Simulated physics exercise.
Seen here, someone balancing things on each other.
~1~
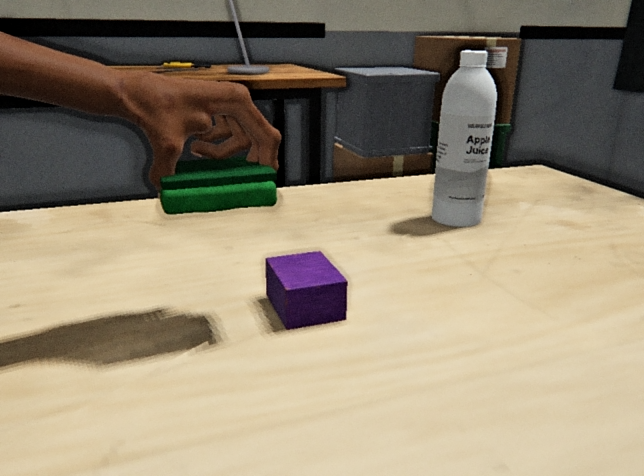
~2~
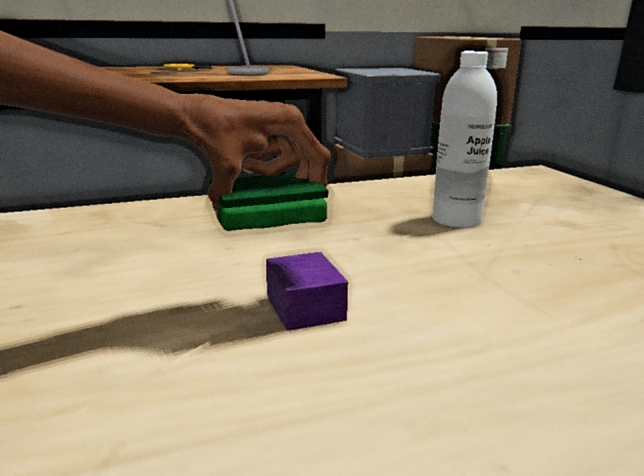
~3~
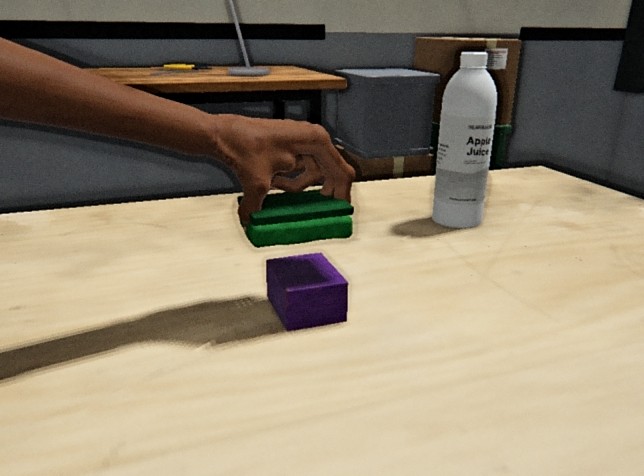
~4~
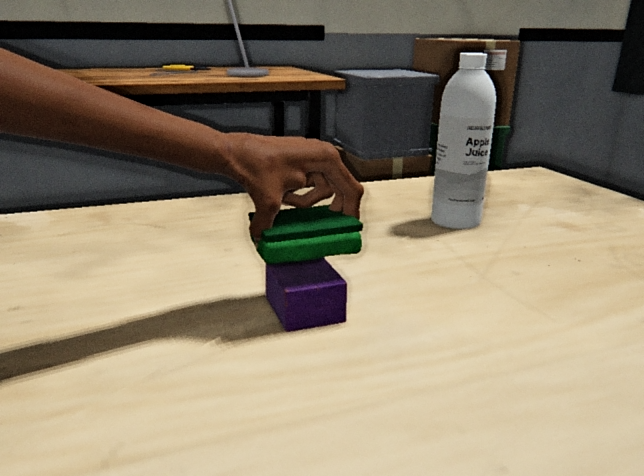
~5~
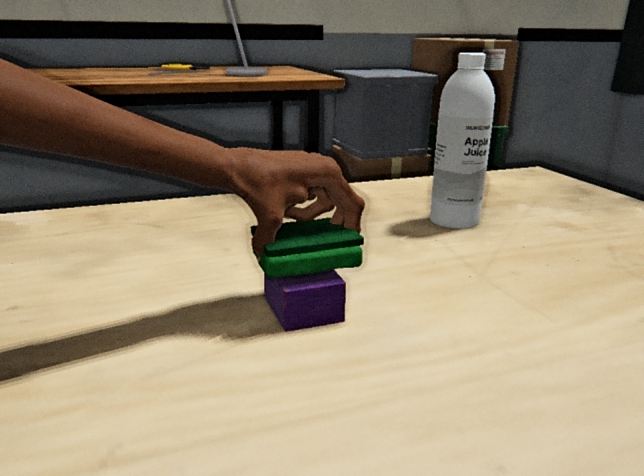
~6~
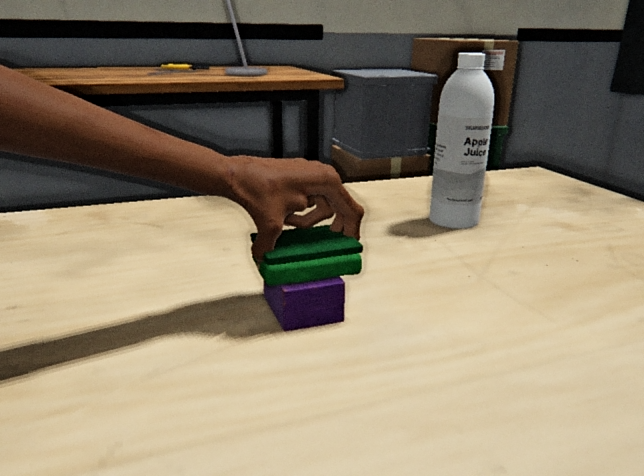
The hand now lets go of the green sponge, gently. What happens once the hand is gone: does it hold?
Outcome: The pile holds.
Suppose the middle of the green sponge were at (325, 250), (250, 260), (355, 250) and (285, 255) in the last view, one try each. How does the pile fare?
First, it holds; second, it gives way; third, it loses its balance; fourth, it stays up.
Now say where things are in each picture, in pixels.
Still above its spot; green sponge (215, 184); white bottle (465, 140), in the first frame.
Still above its spot; green sponge (268, 201); white bottle (465, 141), in the second frame.
Still above its spot; green sponge (294, 217); white bottle (465, 141), in the third frame.
Still above its spot; green sponge (304, 234); white bottle (464, 142), in the fourth frame.
Still above its spot; green sponge (306, 247); white bottle (463, 142), in the fifth frame.
Set down, still held; green sponge (305, 254); white bottle (462, 142), in the sixth frame.
Then, 0.30 s later than the last frame, all is still.
Then, 0.70 s later than the last frame, green sponge resting near (305, 255).
When it is over, all 3 as before. End places, in pixels of the last picture, green sponge near (305, 255). The pile keeps its balance.
